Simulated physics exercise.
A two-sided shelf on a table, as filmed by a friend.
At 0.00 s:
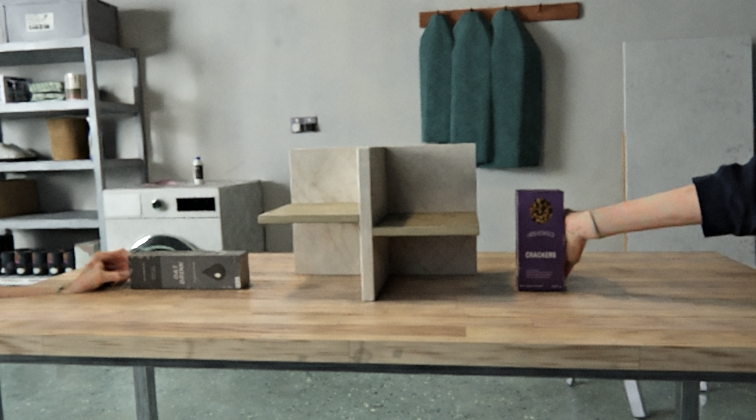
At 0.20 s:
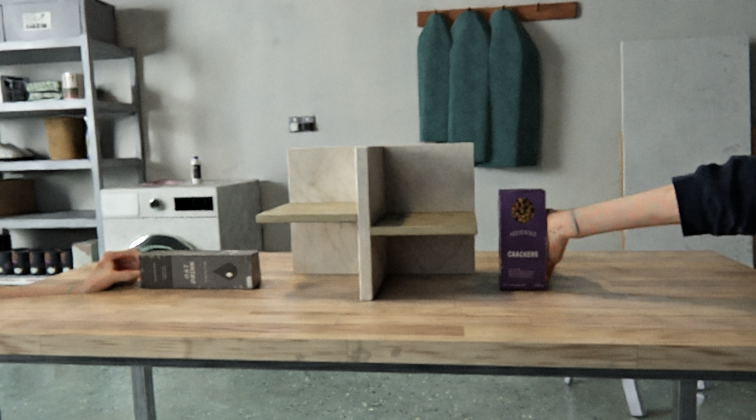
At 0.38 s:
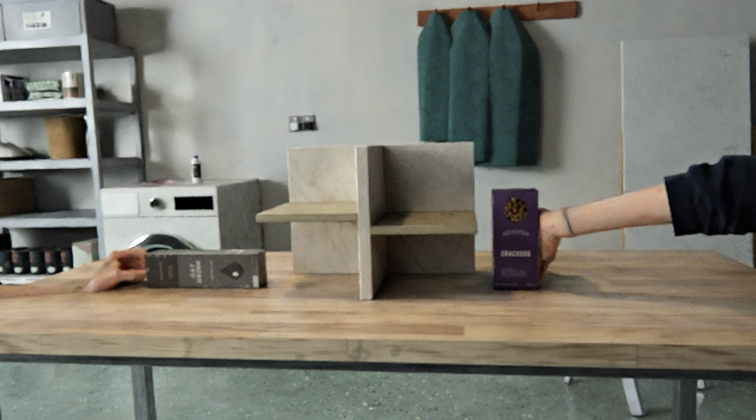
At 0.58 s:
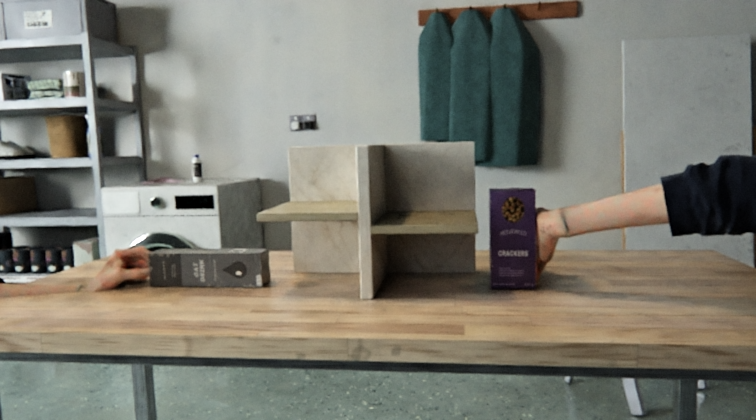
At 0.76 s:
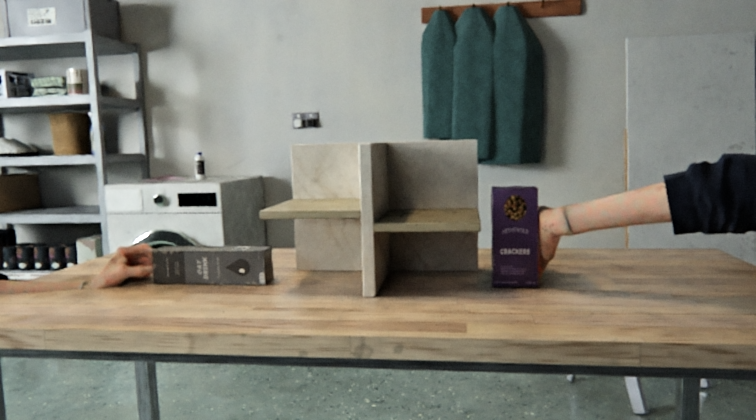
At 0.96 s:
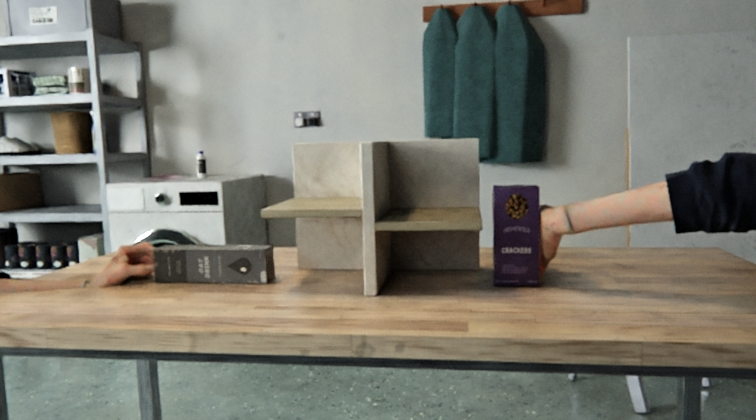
In a grey-walled room with metal shelving, a washing machine and hanging teal items behind, a wooden table is seen from the front at about tabletop height. A two-sided grey shelf unit stands in the middle, a grey carton lying to its left and an upright purple packet to its right. Hands slide both slightly inward, then stay almost still, while the view shifts very slightly.
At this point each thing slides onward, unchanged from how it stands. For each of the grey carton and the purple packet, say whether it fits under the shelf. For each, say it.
Grey carton: Fits; purple packet: Does not fit.
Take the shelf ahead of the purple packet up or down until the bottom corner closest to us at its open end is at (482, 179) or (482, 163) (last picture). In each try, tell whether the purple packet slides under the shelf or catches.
Taking the heights in turn, it passes beneath and then it passes beneath.
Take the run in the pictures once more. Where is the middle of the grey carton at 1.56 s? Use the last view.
Look for its middle near pixel (263, 264).
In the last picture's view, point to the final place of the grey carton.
Its centre ends up near (309, 264).
Around 1.28 s, grey carton sliding up to the opening near (232, 264); purple packet stopped at the opening near (503, 235).
Around 1.56 s, grey carton part of the way in near (263, 264); purple packet stopped at the opening near (503, 235).
Around 1.80 s, grey carton part of the way in near (290, 264); purple packet stopped at the opening near (503, 235).
Finally (2.4 s), the grey carton slides in, near (309, 264); the purple packet catches on the edge, near (503, 235).
